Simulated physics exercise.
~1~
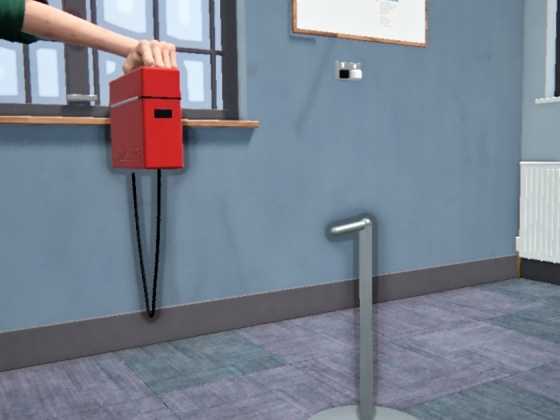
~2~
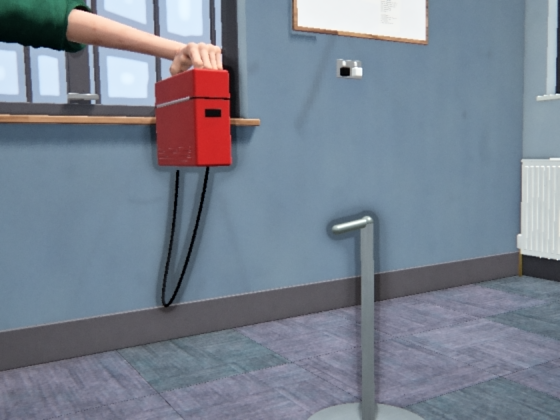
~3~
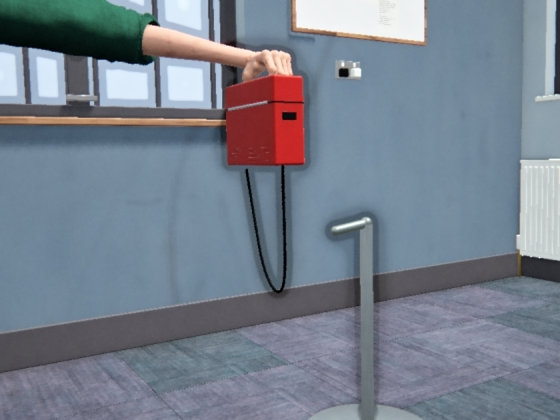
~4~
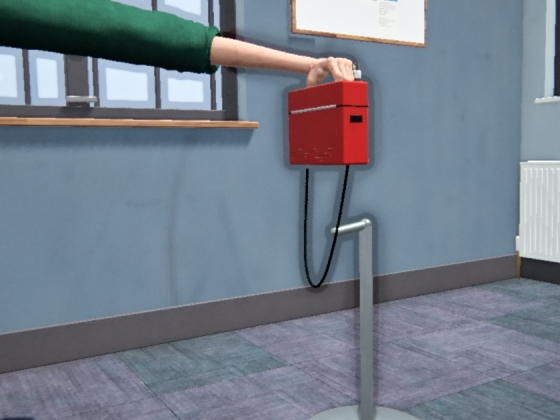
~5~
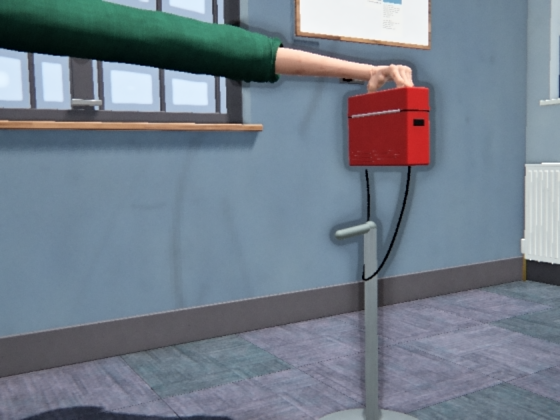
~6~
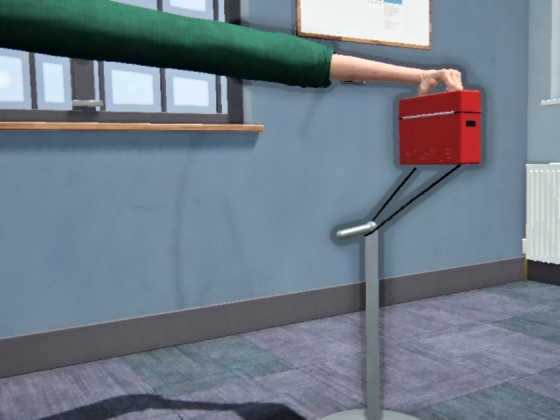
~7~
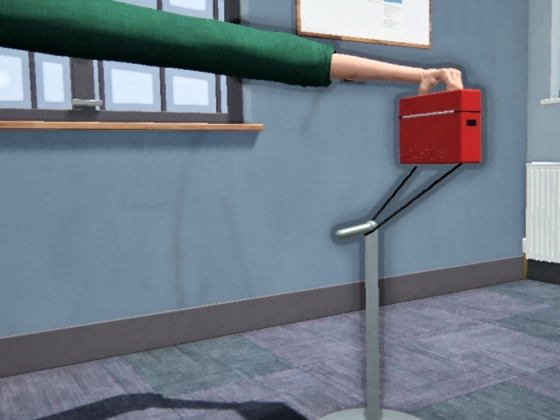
To begin with, a hand at the end of a green sleeve holds a red case upright by its top in front of a window, with a dark loop of cord hanging beneath it. The arm reaches steadily to the right, carrying the case along a blue wall towards a grey post with a sideways hook. The case passes above the post, and the dangling loop comes up to the hook and catches on it. As the case moves farther right, the cord pulls taut at a slant. Finally, the hand stops, still gripping the case, held back by its snagged loop.
